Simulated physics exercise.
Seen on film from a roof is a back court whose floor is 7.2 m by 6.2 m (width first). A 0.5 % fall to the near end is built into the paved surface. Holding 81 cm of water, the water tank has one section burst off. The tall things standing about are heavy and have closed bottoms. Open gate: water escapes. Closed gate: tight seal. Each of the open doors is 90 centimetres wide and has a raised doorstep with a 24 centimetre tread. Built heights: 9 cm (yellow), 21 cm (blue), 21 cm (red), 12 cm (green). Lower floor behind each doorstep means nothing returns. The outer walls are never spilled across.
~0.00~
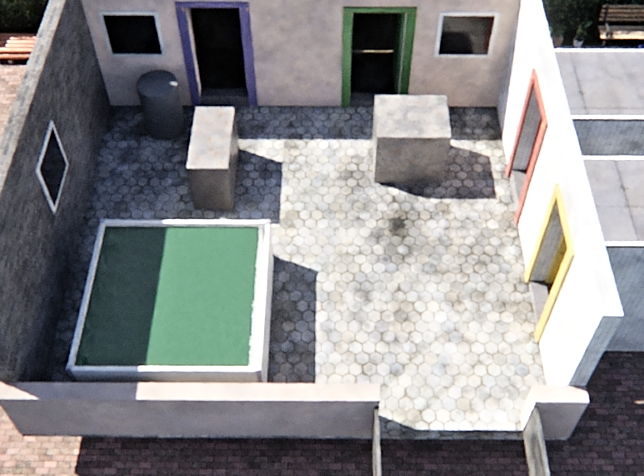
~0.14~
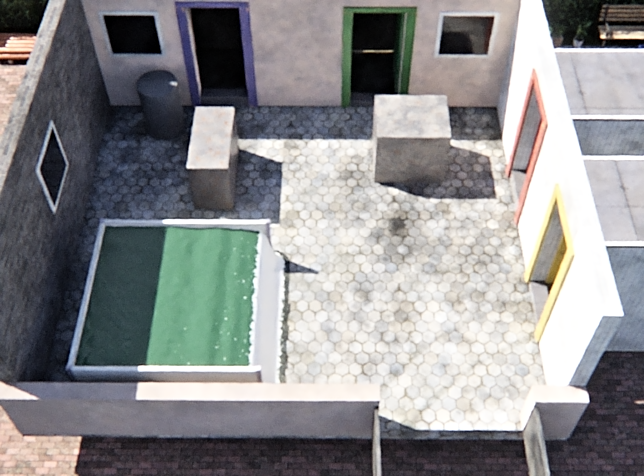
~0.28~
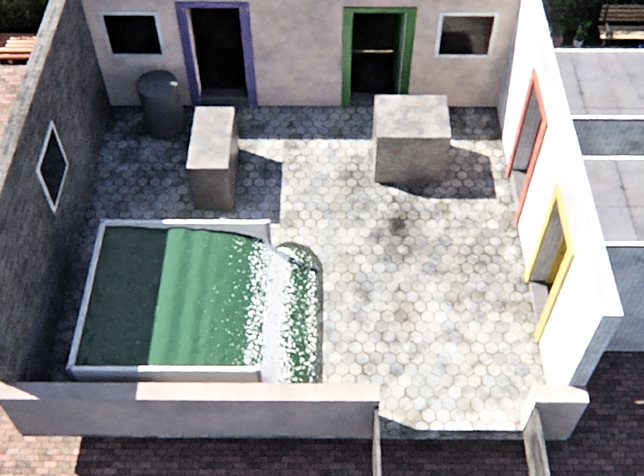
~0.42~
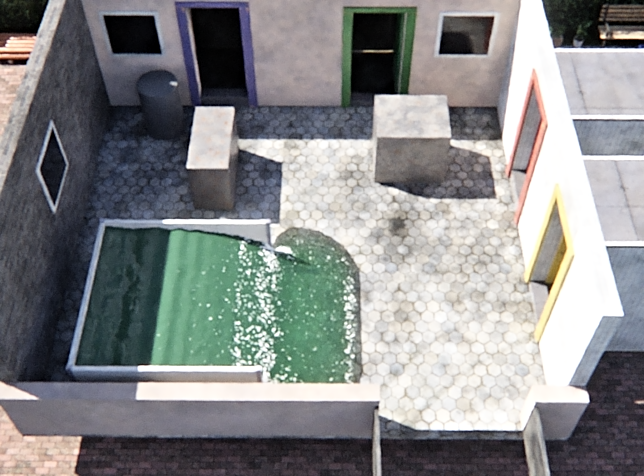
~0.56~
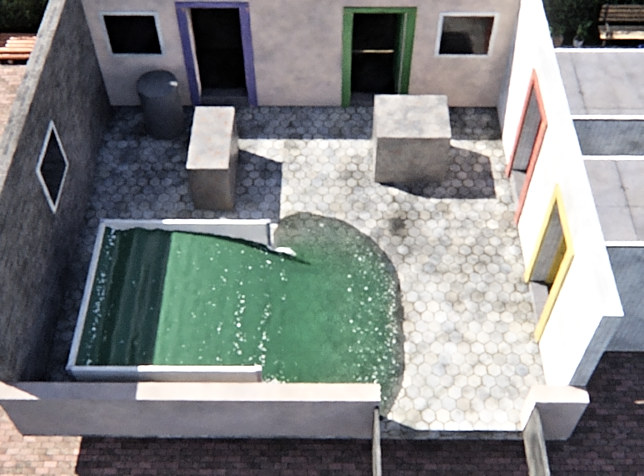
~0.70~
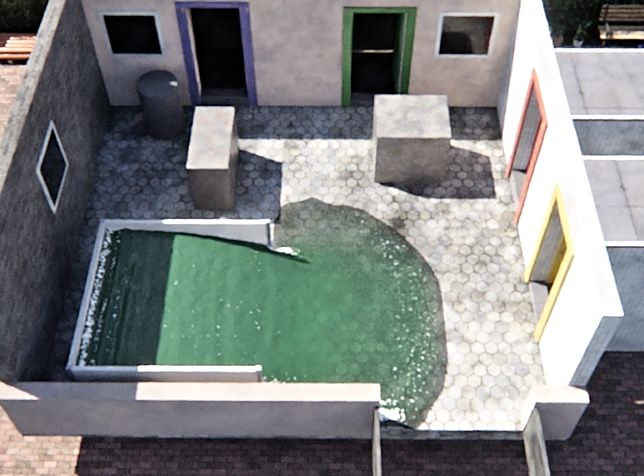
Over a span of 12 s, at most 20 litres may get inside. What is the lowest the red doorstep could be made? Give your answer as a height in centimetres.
Around 23 cm high.
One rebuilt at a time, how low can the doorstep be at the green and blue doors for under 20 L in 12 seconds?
You'd want some 6.0 cm at green and some 9.0 cm at blue.
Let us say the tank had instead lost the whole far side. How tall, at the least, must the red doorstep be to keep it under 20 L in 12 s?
Roughly 14.0 cm.
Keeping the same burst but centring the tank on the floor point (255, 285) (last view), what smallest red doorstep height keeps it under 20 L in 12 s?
A height near 31 cm.
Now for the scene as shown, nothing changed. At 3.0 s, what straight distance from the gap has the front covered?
Around 6.2 m out.
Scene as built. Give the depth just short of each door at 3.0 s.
At the yellow door the depth is 37 cm, at blue 0 cm, at red 31 cm and at green 3 cm.
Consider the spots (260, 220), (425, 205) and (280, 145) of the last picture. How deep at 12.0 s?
Depth: About 9, 4, 7 cm.
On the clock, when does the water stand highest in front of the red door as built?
Some 2.6 s, more or less.
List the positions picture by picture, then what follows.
The water tank at (176, 293) is whole and still, 81 cm deep; the red door at (525, 156) is dry, in the first picture.
The gap is at (264, 315), the front 0.3 m out at a hidden place; the back of the water tank holds 81 cm, in the second picture.
The front is at (317, 377), 0.8 m from the gap at (264, 316); 1.9 m2 of floor is wet, 81 cm left at the back, in the third picture.
Water pours out at (264, 317) and has run 1.3 m, to (355, 381); about 13 cm deep outside, 81 cm at the back, in the fourth picture.
Water pours out at (264, 317) and has run 2.0 m, to (399, 356); about 11 cm deep outside, 76 cm at the back, in the fifth picture.
The front is at (441, 367), 2.6 m from the gap at (264, 317); 8.4 m2 of floor is wet, 69 cm left at the back; 2.1 m in a straight line remain to the red door at (525, 156), in the sixth picture.
After 1.4 s water covers 45 % of the floor, deepest (38 cm) near (540, 413); it has not reached the red door.
After 3.0 s water covers 55 % of the floor, deepest (40 cm) near (540, 413); 31 cm at the red door, 15 litres in over its 21 cm doorstep.
After 12.0 s water covers 95 % of the floor, deepest (14 cm) near (46, 376); 5 cm at the red door, 33 litres in over its 21 cm doorstep.
At the red door as built, the water arrived by 1.6 s and peaked near 31 cm at 2.6 s.
Run again over the same 12 s with other heights there, 45 litres in over 19.5 cm, 9 litres over 26 cm. The limit of 20 litres is kept from about 23 cm up.
